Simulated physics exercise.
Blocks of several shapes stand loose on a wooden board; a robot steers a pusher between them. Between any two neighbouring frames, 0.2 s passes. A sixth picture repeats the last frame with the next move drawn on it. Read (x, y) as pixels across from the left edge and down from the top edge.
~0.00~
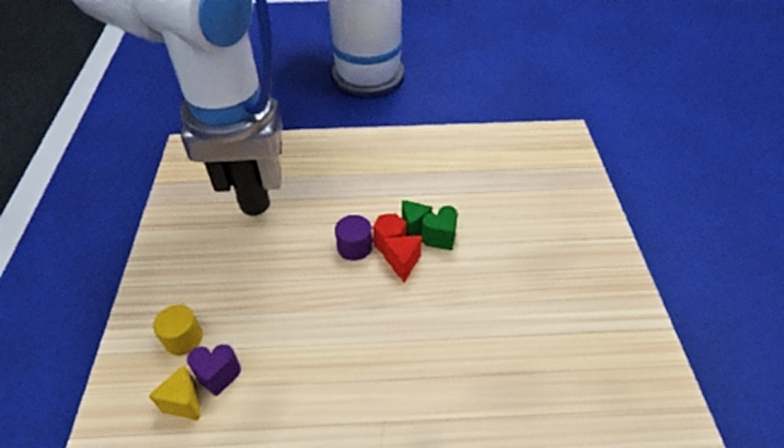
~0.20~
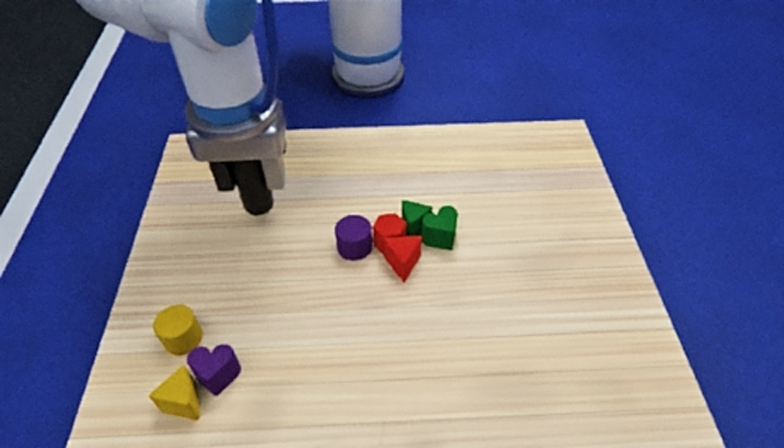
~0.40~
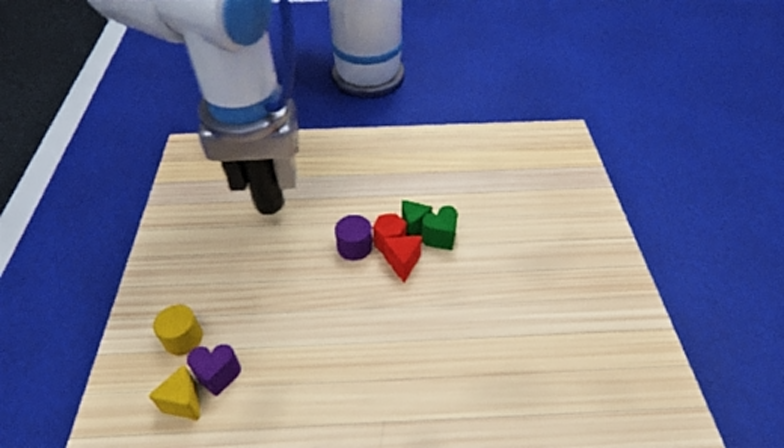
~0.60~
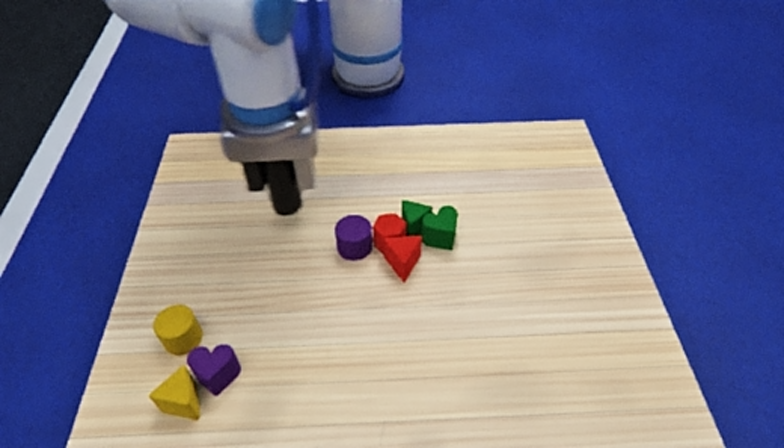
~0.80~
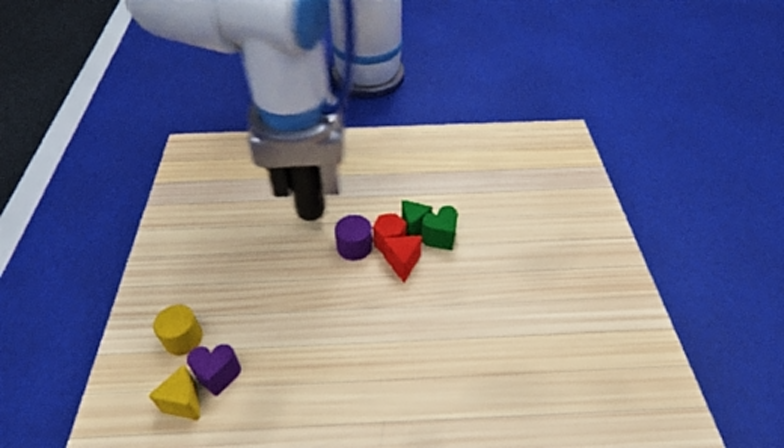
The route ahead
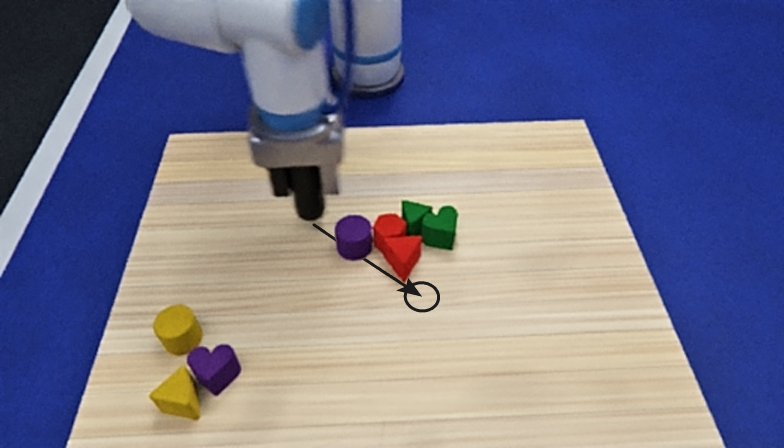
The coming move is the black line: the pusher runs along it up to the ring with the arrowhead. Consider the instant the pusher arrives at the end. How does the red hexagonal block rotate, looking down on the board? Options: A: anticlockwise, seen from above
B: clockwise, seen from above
A: Anticlockwise, seen from above.
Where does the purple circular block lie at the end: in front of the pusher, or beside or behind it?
At the end of the path, the pusher is still pushing the purple circular block ahead of it.
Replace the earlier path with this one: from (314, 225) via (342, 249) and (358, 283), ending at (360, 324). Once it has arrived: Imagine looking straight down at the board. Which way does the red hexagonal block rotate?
Anticlockwise.
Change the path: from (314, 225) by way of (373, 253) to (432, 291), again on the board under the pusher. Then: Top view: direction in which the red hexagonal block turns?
Turns anticlockwise.
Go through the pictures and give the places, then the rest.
In the first frame, pusher's lower end (255, 206); purple circular block (353, 227); red hexagonal block (389, 224); red triangular piece (403, 245); green triangular piece (415, 209).
In the second frame, pusher (259, 205); blocks still.
In the third frame, pusher (270, 205); blocks still.
In the fourth frame, pusher (288, 206); blocks still.
In the fifth frame, pusher (311, 211); purple circular block (353, 227); red hexagonal block (389, 224); red triangular piece (403, 245); green triangular piece (415, 209).
Drawn move, straight from (314, 225) to (422, 297).
The first path, step by step. One third of the way, pusher (346, 234); purple circular block (376, 241); red hexagonal block (407, 228), turned 35° anticlockwise; red triangular piece (414, 252), turned 15° anticlockwise; green triangular piece (419, 207), turned 25° anticlockwise.
Two thirds of the way, pusher (383, 258); purple circular block (412, 270); red hexagonal block (412, 230), turned 60° anticlockwise; red triangular piece (443, 264), turned 95° anticlockwise; green triangular piece (419, 207), turned 25° anticlockwise.
At the end, pusher (423, 283); purple circular block (454, 298); red hexagonal block (412, 230), turned 60° anticlockwise; red triangular piece (460, 267), turned 135° anticlockwise; green triangular piece (419, 207), turned 25° anticlockwise.
